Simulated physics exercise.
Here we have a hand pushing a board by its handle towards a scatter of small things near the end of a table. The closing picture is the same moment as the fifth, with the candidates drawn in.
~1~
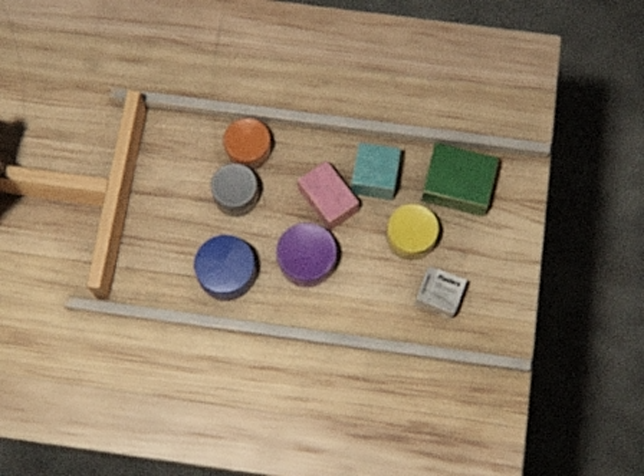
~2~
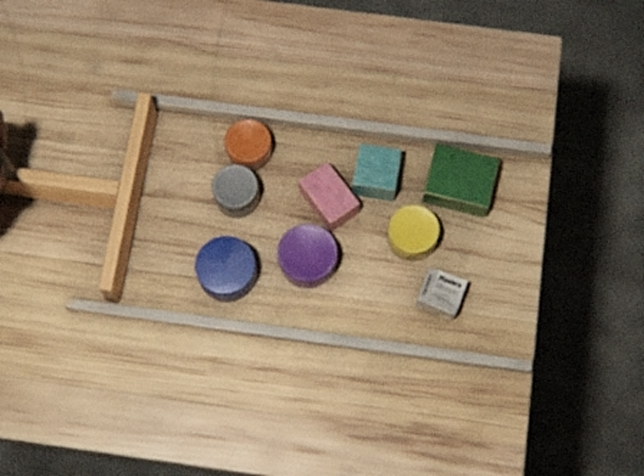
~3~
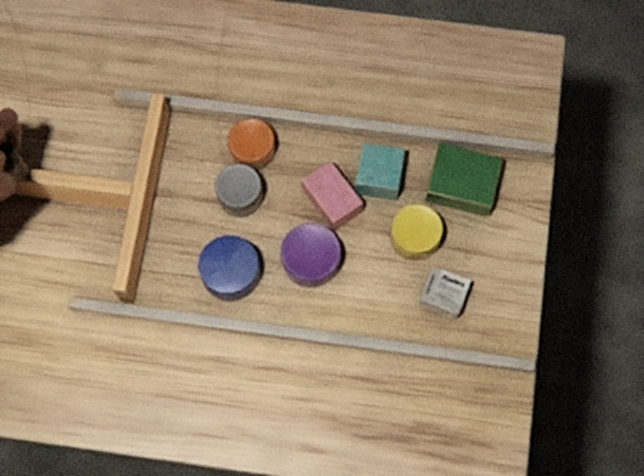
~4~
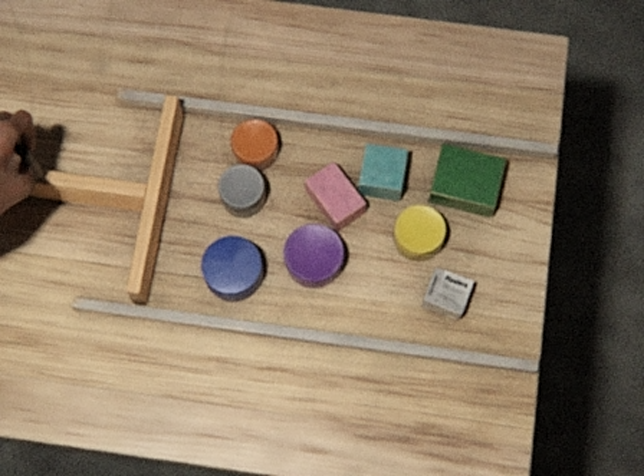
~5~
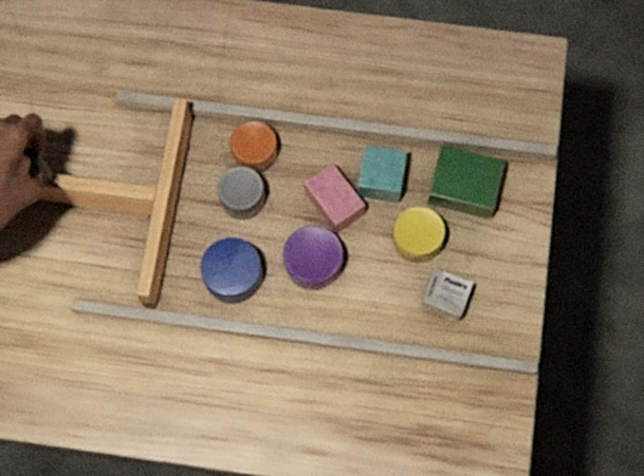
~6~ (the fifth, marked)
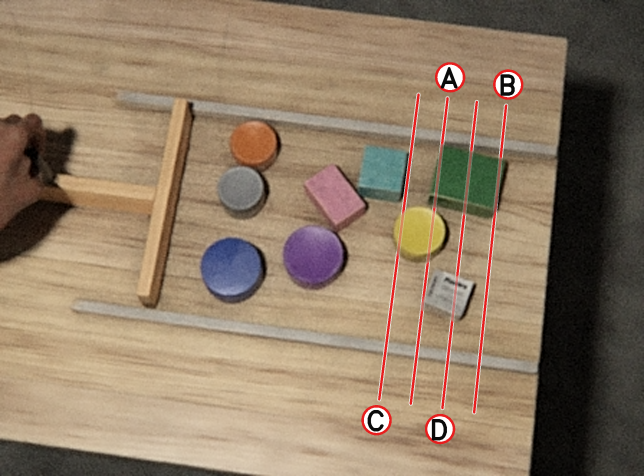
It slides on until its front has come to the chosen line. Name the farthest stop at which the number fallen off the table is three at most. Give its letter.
Up to line D.
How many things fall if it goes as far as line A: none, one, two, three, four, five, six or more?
One.
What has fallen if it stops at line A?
The green block.
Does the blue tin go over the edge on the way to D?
No.
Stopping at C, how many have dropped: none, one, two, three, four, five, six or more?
In all, none.
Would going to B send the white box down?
By then, yes.
On the copy, A at (430, 245); B at (491, 253); C at (400, 241); D at (460, 249).
On D. First, board (268, 208); orange tub (311, 154); blue tin (296, 286).
Then, board (376, 222); green block (515, 184); yellow jar (489, 245).
Finally, board (458, 233); yellow jar over the edge; green block over the edge; two fallen.
By contrast, A is within the limit but short; B drops six; C is within the limit but short.
